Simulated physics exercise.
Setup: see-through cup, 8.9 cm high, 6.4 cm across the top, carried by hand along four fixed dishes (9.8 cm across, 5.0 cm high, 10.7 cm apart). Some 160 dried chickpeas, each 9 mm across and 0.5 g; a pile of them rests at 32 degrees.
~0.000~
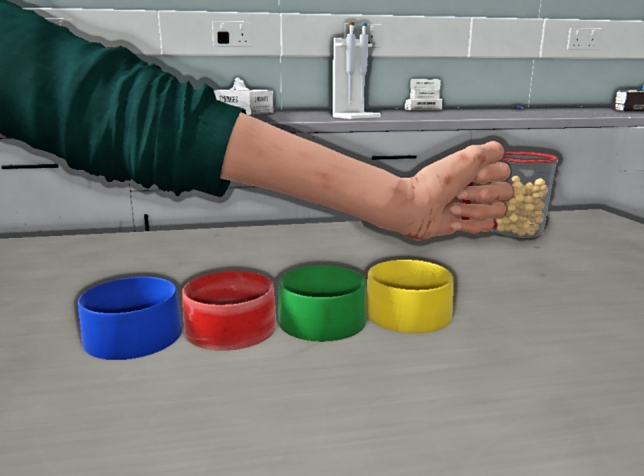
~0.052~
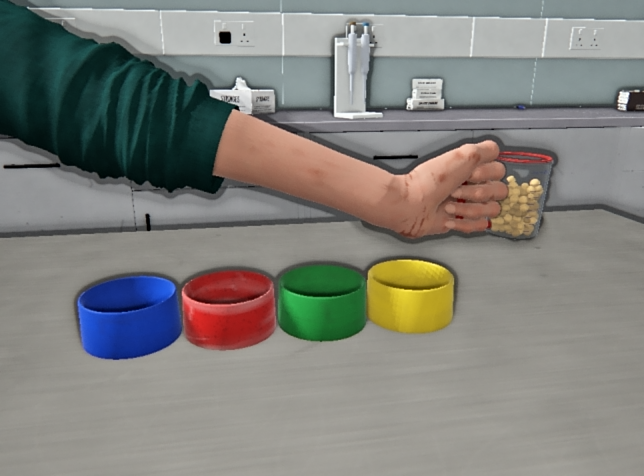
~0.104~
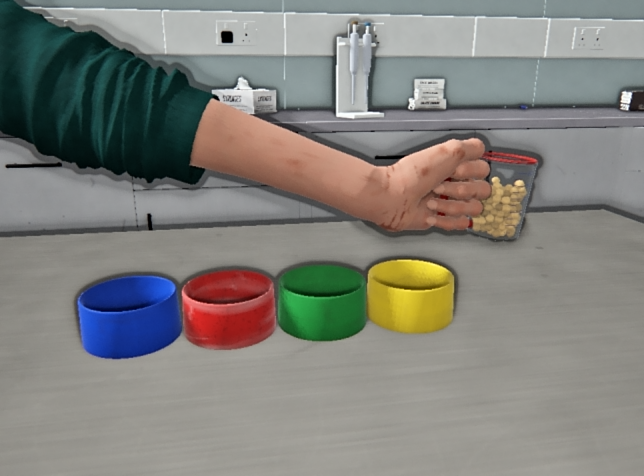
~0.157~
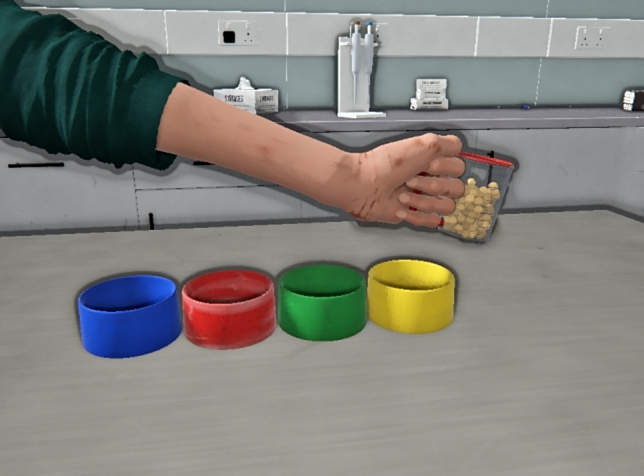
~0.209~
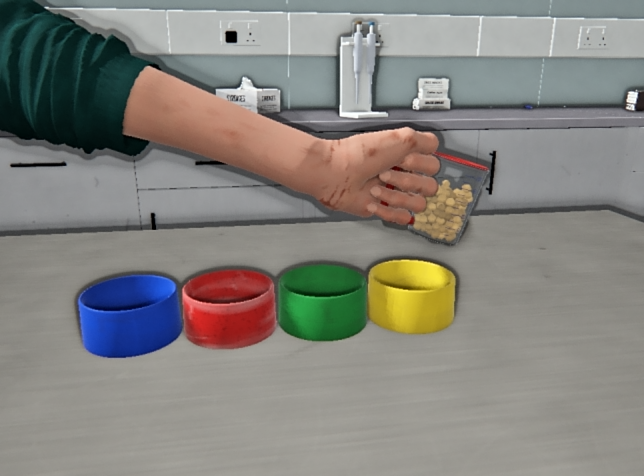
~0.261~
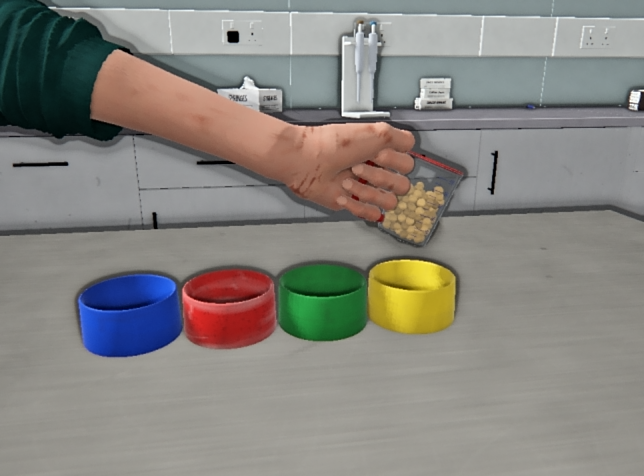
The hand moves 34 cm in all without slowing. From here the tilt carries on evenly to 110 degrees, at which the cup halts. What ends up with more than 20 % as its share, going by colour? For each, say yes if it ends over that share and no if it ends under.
Red dish: Its share will not go past a fifth, blue dish: Its share will not go past a fifth, green dish: Its share will go past a fifth, yellow dish: Its share will not go past a fifth, counter: Its share will not go past a fifth.
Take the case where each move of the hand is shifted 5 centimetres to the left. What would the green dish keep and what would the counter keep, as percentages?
Shares would be green 0 and counter 0.
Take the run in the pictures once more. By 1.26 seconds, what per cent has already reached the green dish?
Around 25 in a hundred by then.
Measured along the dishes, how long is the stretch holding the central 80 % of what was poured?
Length: About 6 cm.
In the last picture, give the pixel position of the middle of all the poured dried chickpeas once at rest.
When it all comes to rest, the middle is near (317, 307).
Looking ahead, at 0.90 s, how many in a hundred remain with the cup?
Near 100 per cent of the load.
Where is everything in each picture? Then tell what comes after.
Cup at (521, 195), tilt 0 degrees, lip at (551, 157), moved 0.0 cm; middle of the pieces at (518, 206); yellow dish at (410, 275); green dish at (322, 281); red dish at (229, 288); blue dish at (129, 294), in the first frame.
Cup at (516, 196), tilt 1 degrees, lip at (546, 158), moved 0.7 cm; middle of the pieces at (513, 206), in the second frame.
Cup at (499, 196), tilt 5 degrees, lip at (532, 160), moved 2.9 cm; middle of the pieces at (496, 207), in the third frame.
Cup at (473, 197), tilt 11 degrees, lip at (508, 164), moved 6.3 cm; middle of the pieces at (468, 208), in the fourth frame.
Cup at (446, 199), tilt 17 degrees, lip at (484, 168), moved 9.7 cm; middle of the pieces at (441, 209), in the fifth frame.
Cup at (418, 200), tilt 22 degrees, lip at (459, 173), moved 13.1 cm; middle of the pieces at (412, 210); yellow dish at (412, 275); green dish at (323, 281); red dish at (229, 286); blue dish at (129, 292). Its pace works out near 110 degrees a second; the hand travels 65 cm a second, in the sixth frame.
After 0.64 s, tilt 65 degrees; cup holds 100 %.
After 0.90 s, tilt 94 degrees; cup holds 100 %.
After 1.26 s, tilt 110 degrees; cup holds 65 %, green 25 %.
By 2.5 s all is still; red 0 %, blue 0 %, green 100 %, yellow 0 %, counter 0 %.
